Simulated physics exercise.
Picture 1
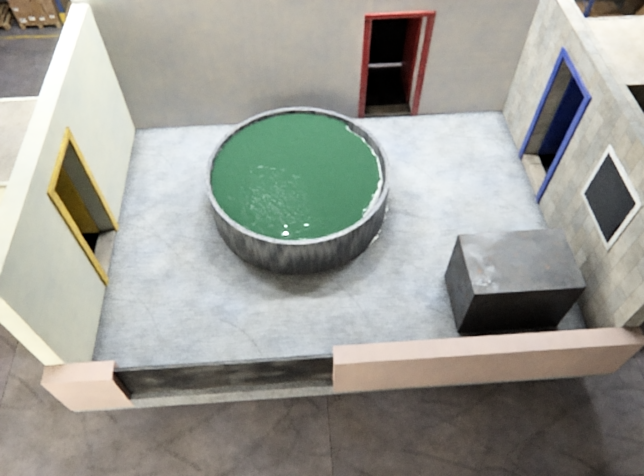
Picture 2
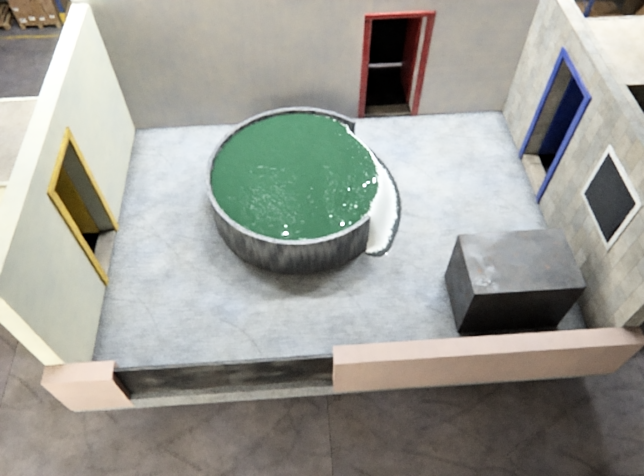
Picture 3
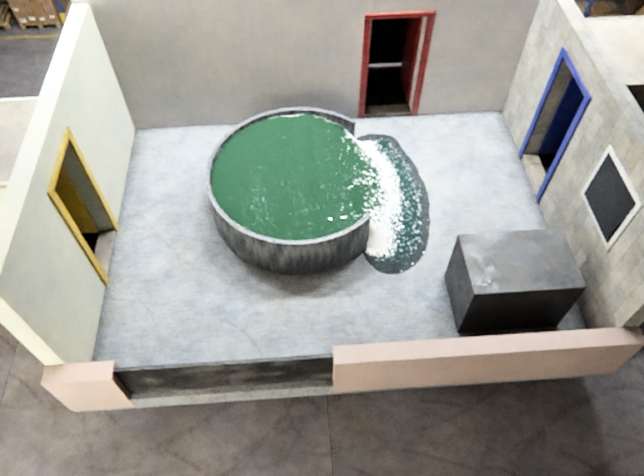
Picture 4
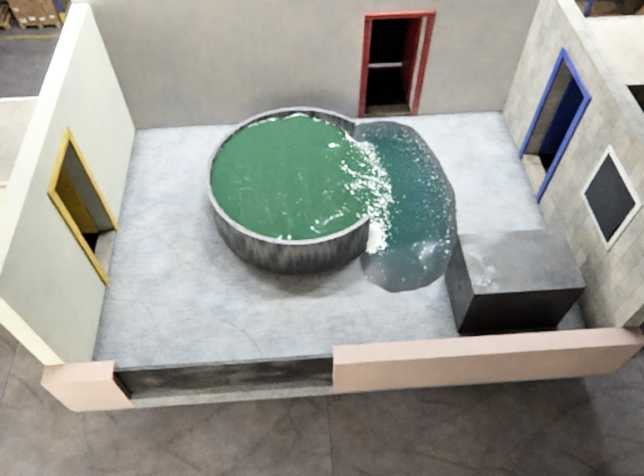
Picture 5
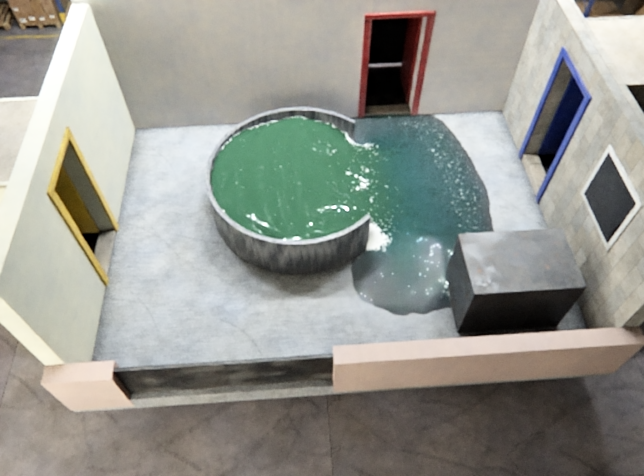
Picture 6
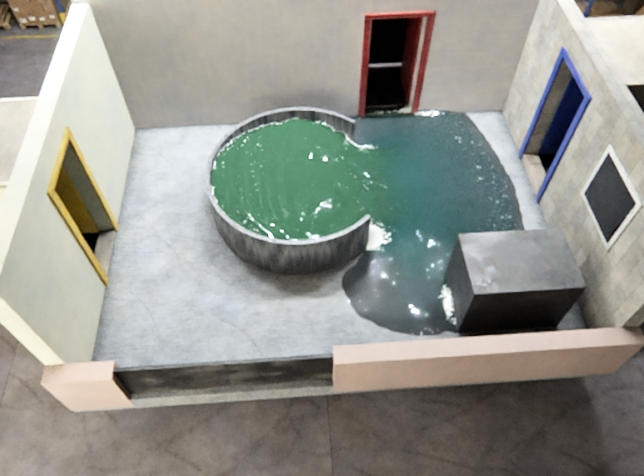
Green water sat still in a round tank, then burst out through a gap in its right side and spread across the grey floor, past the red doorway and around the dark block.
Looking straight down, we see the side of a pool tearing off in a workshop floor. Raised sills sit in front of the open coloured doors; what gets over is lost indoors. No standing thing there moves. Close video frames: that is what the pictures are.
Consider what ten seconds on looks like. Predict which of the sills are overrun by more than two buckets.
At the end, the blue door will break the limit; the yellow door will break the limit; the red door will break the limit.
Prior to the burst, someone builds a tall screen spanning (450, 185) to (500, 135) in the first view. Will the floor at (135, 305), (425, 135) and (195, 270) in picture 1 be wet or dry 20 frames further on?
Untouched, submerged, untouched.
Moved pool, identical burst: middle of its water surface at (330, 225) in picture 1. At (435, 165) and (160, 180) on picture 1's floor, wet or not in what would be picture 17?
Soaked, bone-dry.
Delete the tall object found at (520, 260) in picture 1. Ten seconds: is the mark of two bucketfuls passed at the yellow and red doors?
Lab note - yellow crosses the line, red crosses the line.
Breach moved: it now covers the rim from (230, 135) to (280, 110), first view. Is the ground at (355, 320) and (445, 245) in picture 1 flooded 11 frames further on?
Untouched, then untouched.
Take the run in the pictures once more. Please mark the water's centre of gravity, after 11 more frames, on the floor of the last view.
(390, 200).
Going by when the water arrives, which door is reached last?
It would be the yellow one.
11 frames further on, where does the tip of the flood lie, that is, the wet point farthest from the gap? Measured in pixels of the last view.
Pixel estimate: (587, 351).
A moment on, water covers 40 % of the floor; the blue door over two buckets in, the yellow door not reached, the red door over two buckets in.
Next, water covers 45 % of the floor; the blue door far over two buckets in, the yellow door not reached, the red door over two buckets in.
Then, water covers 55 % of the floor; the blue door far over two buckets in, the yellow door not reached, the red door over two buckets in.
Later, water covers 95 % of the floor; the blue door far over two buckets in, the yellow door under two buckets in, the red door far over two buckets in.
In the end, water covers 100 % of the floor; the blue door far over two buckets in, the yellow door over two buckets in, the red door far over two buckets in.
